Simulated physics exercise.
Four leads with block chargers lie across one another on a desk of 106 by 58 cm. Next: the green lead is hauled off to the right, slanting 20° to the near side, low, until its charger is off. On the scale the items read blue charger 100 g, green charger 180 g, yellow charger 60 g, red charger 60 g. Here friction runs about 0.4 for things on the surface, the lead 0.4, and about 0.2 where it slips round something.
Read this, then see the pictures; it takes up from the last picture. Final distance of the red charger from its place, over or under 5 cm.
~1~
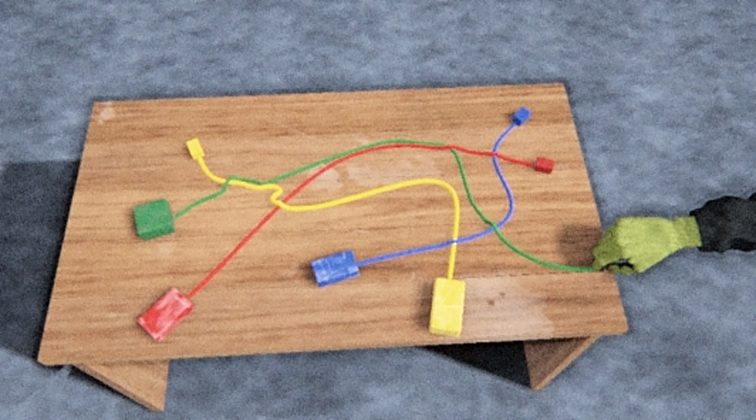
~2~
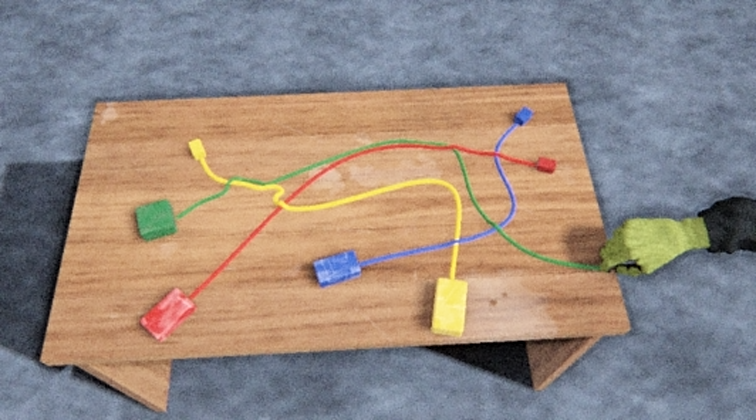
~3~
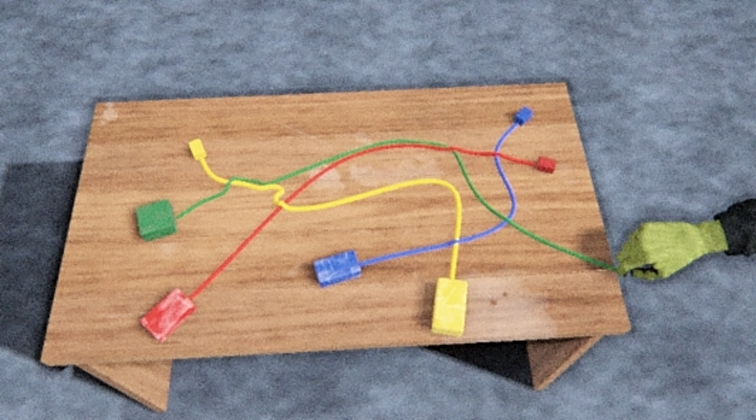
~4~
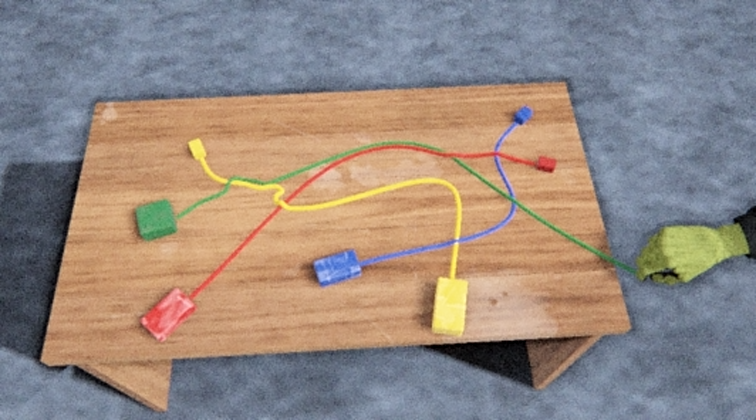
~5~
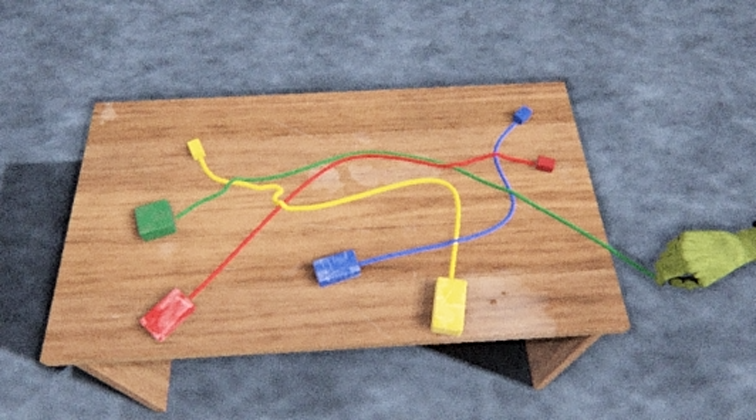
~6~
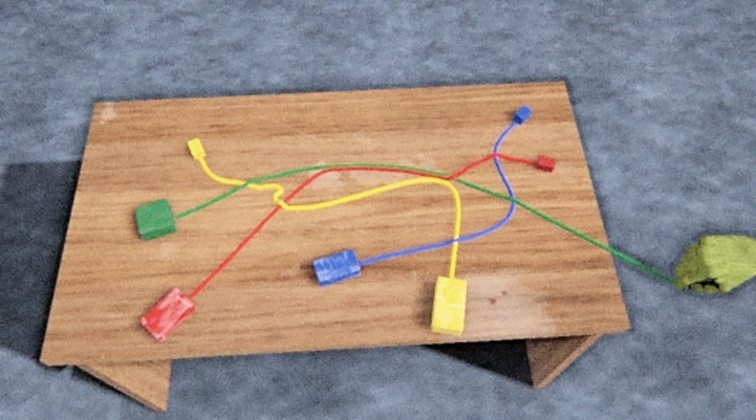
Over.
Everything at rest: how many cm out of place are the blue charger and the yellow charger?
Blue charger 20 cm, yellow charger over the edge.
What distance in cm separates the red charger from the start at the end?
About: Red charger over the edge.
Next, the green lead's tail end at (291, 226); green charger 23 cm off its start, yellow plug 2 cm off its start.
Then, the green lead's tail end at (449, 248); red charger 2 cm off its start, green charger 54 cm off its start, yellow plug 5 cm off its start.
After that, the green lead's tail end at (615, 270); red charger 29 cm off its start at (322, 261), green charger 86 cm off its start at (602, 259), blue plug 21 cm off its start at (547, 197).
Later, the green lead has left the top; red charger over the edge, green charger over the edge, yellow plug 68 cm off its start.
At the end, the green lead has left the top; red charger over the edge, green charger over the edge, yellow plug over the edge, red plug over the edge.
